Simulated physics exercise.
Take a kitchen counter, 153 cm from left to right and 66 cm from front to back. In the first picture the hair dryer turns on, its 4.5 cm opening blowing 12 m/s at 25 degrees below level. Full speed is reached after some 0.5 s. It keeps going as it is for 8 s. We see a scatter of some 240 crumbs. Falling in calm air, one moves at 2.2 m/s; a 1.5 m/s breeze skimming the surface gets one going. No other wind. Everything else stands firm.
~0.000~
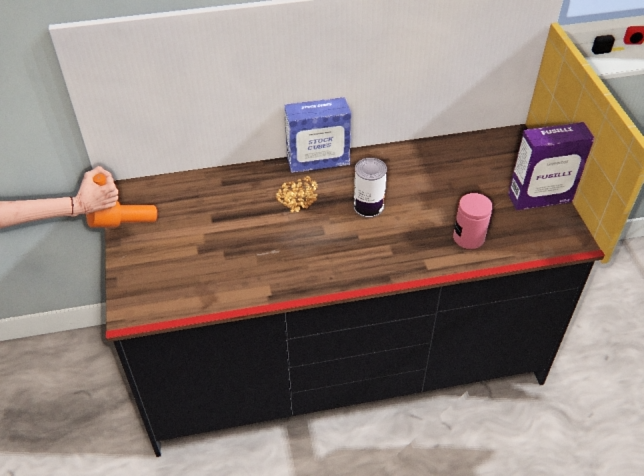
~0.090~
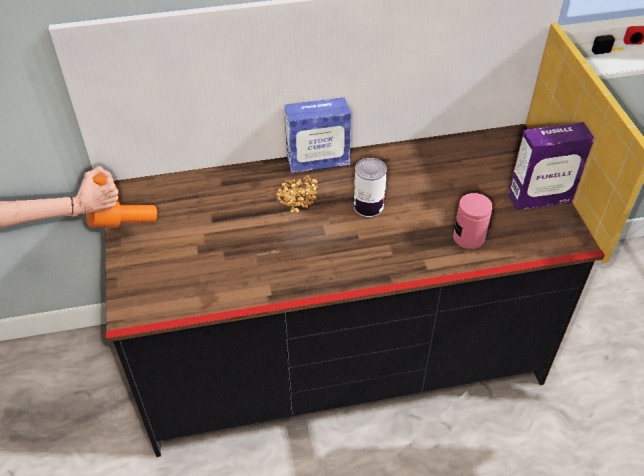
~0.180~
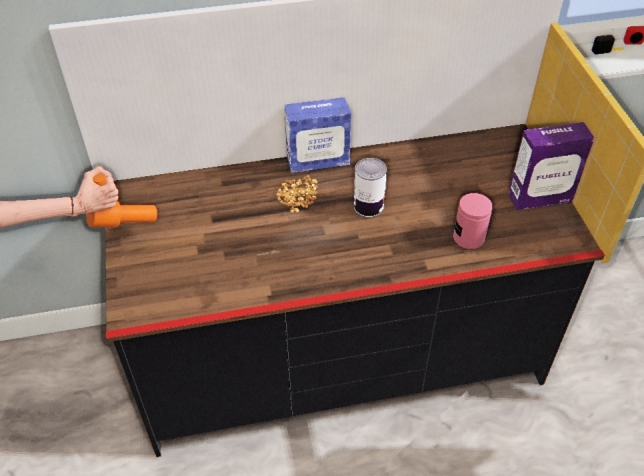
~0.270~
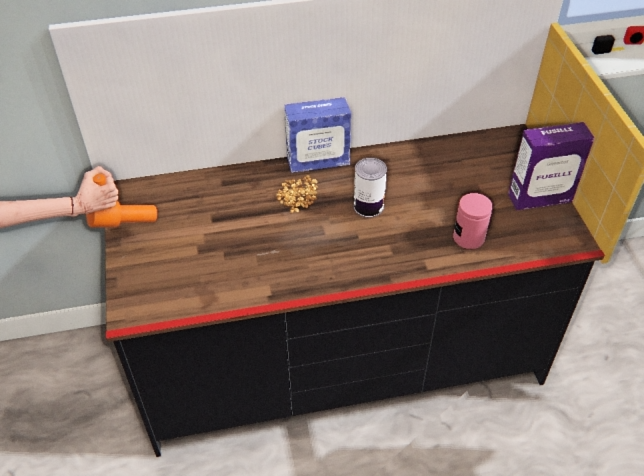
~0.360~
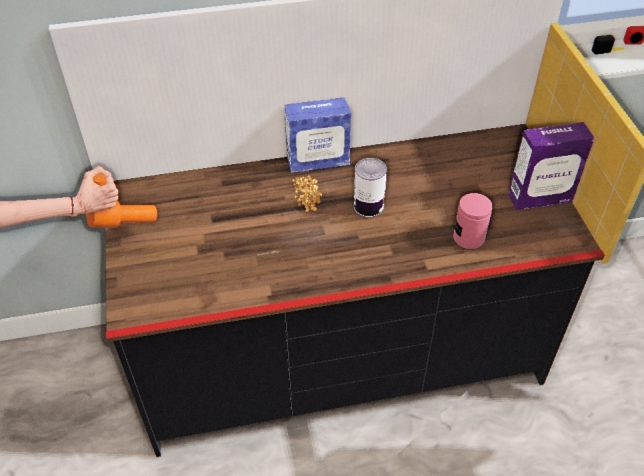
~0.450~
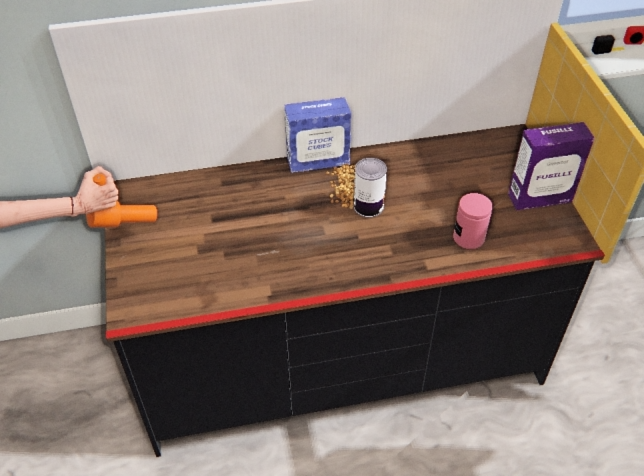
Kitchen counter with a hand holding an orange hair dryer at left, scattered crumbs lying still, then sliding right towards a tin.
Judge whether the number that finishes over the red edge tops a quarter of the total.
My money says the one-in-four line is respected at that edge.
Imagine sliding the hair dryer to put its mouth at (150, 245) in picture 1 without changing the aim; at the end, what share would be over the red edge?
0 per cent.
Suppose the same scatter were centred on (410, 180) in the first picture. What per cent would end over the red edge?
Expected share: Near 0 %.
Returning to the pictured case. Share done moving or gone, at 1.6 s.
Some 15 per cent.
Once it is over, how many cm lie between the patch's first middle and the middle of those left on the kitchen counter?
That comes to some 85 centimetres.
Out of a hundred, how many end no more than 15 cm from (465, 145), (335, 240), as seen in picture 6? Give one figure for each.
10 %, 0 %.
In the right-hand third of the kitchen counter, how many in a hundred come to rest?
Roughly 100 in a hundred.
After 1.6 s, 83 % are on the move or not yet settled, 0 % are over the red edge; the middle of those still in play is near (540, 147).
After 2.6 s, 70 % are on the move or not yet settled, 0 % are over the red edge; the middle of those still in play is near (548, 162).
After 4.4 s, 60 % are on the move or not yet settled, 0 % are over the red edge; the middle of those still in play is near (536, 163).
After 8.0 s, at the end, 0 % are over the red edge; the middle of those still in play is near (540, 166).
